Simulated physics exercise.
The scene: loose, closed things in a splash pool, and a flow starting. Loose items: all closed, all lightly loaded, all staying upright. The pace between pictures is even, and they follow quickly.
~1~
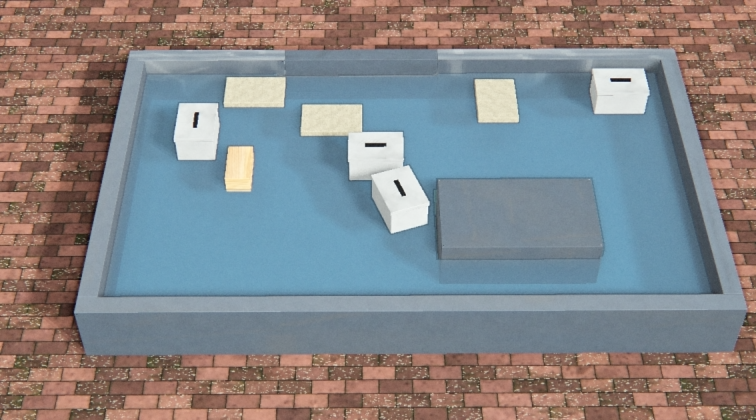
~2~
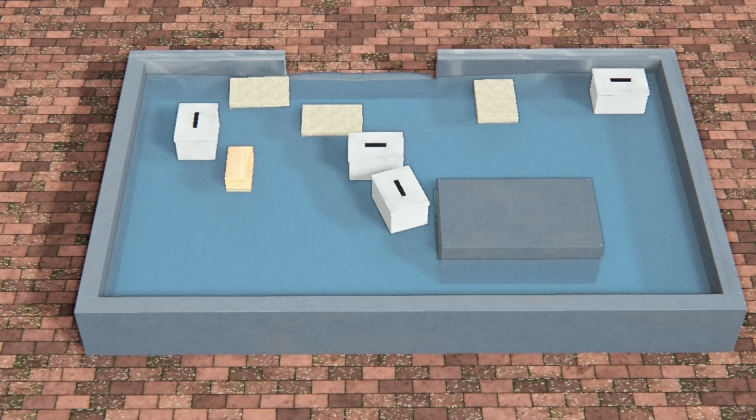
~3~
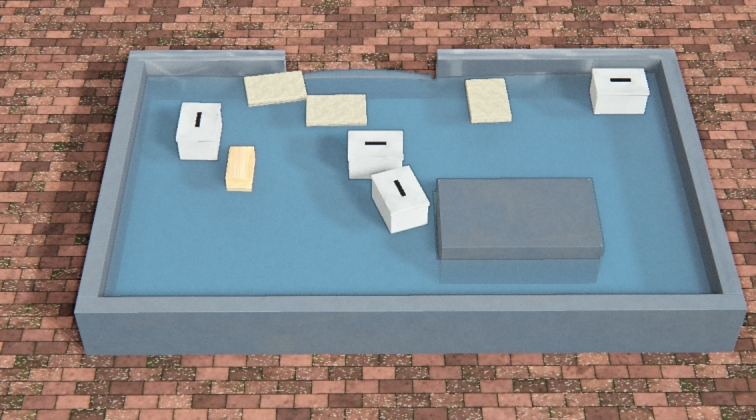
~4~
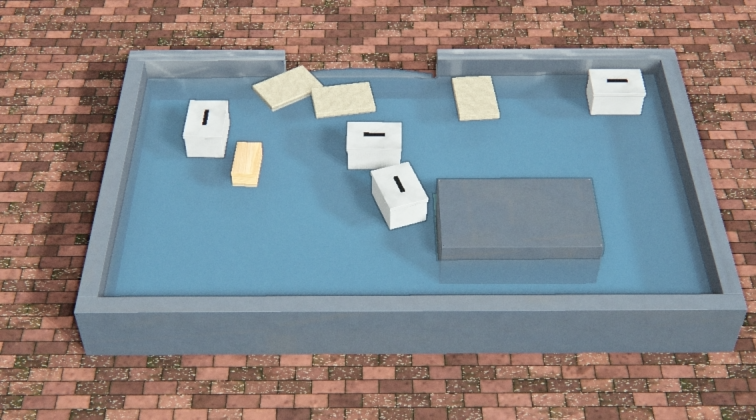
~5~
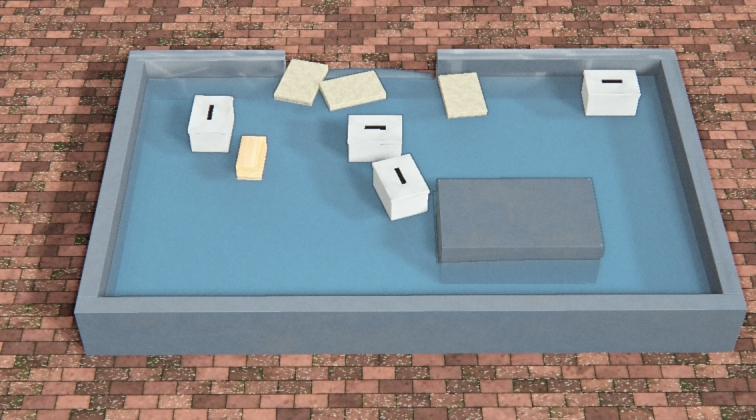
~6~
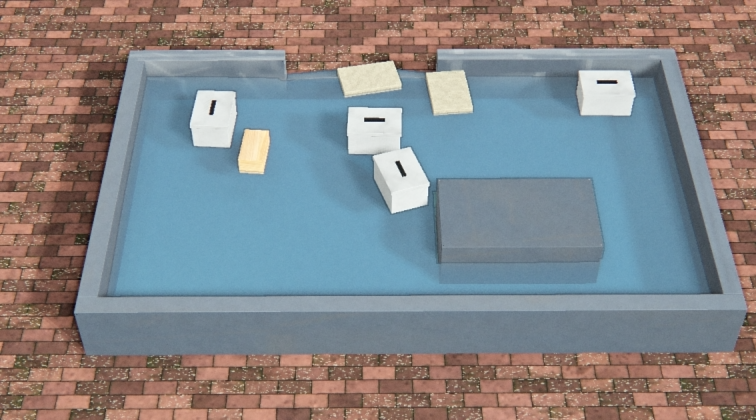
A gap opens in the pool's back wall, and floating blocks drift toward it, one disappearing.
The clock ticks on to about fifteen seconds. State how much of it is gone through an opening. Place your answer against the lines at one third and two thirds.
It sits at or past the two-thirds line.
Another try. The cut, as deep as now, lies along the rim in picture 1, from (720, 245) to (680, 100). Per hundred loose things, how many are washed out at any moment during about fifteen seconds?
Share reached: 50 %.
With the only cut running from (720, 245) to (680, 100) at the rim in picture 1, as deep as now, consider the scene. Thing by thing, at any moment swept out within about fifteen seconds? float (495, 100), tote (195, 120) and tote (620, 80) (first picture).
Lost, retained and lost.
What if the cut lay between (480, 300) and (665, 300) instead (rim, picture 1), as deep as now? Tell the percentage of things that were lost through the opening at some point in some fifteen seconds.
Near 20 in a hundred.
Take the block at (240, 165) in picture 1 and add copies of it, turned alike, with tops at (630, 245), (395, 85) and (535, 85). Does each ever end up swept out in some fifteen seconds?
In order, the first is never leaving, the second escaping, the third escaping.
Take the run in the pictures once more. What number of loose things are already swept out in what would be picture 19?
It comes to 4.
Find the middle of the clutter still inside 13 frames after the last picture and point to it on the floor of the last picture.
It comes out somewhere near (388, 126).
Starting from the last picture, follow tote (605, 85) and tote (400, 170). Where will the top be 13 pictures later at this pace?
They should end up near (563, 81) and (385, 121) respectively.
A moment on, 2 of 8 are out; 6 afloat.
Next, 4 of 8 are out; 4 afloat.
Later, 7 of 8 are out; 1 afloat.
In the end, 7 of 8 are out; 1 afloat.
